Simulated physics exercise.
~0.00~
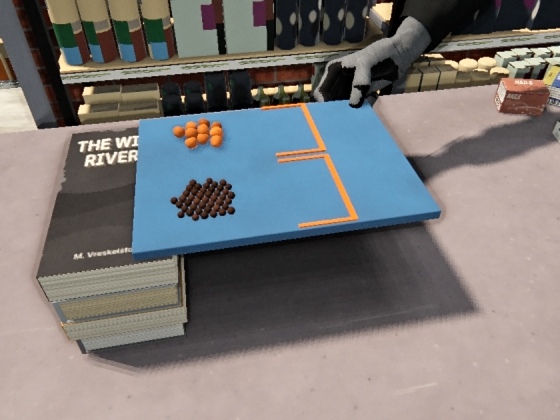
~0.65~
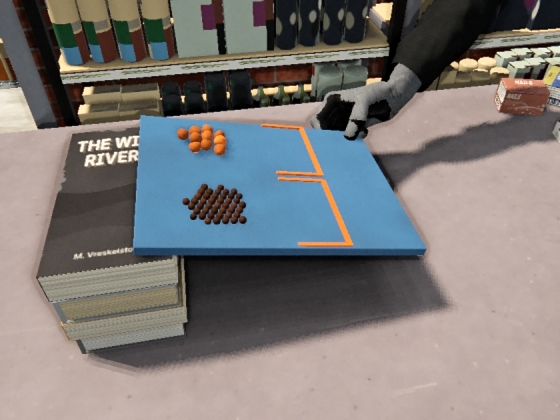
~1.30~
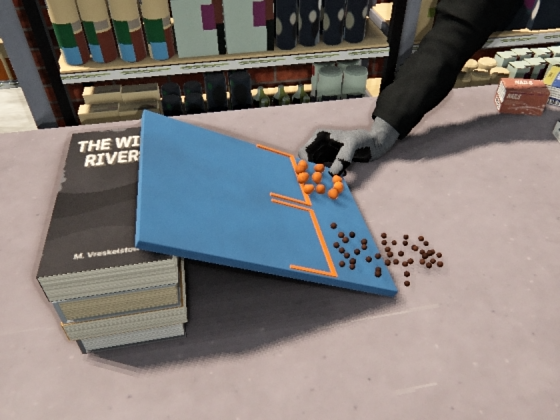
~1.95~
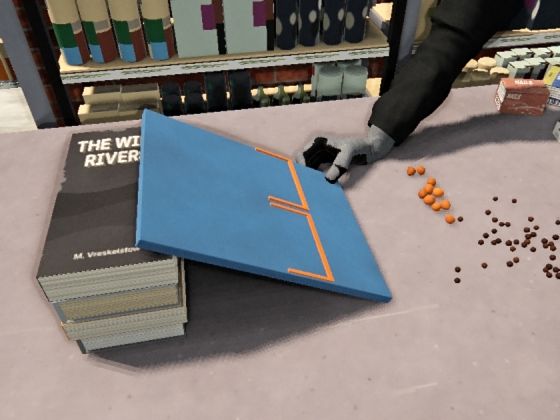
Gloved hand lowering a blue board's end from a book stack, orange and dark balls sliding past orange barriers onto the table.
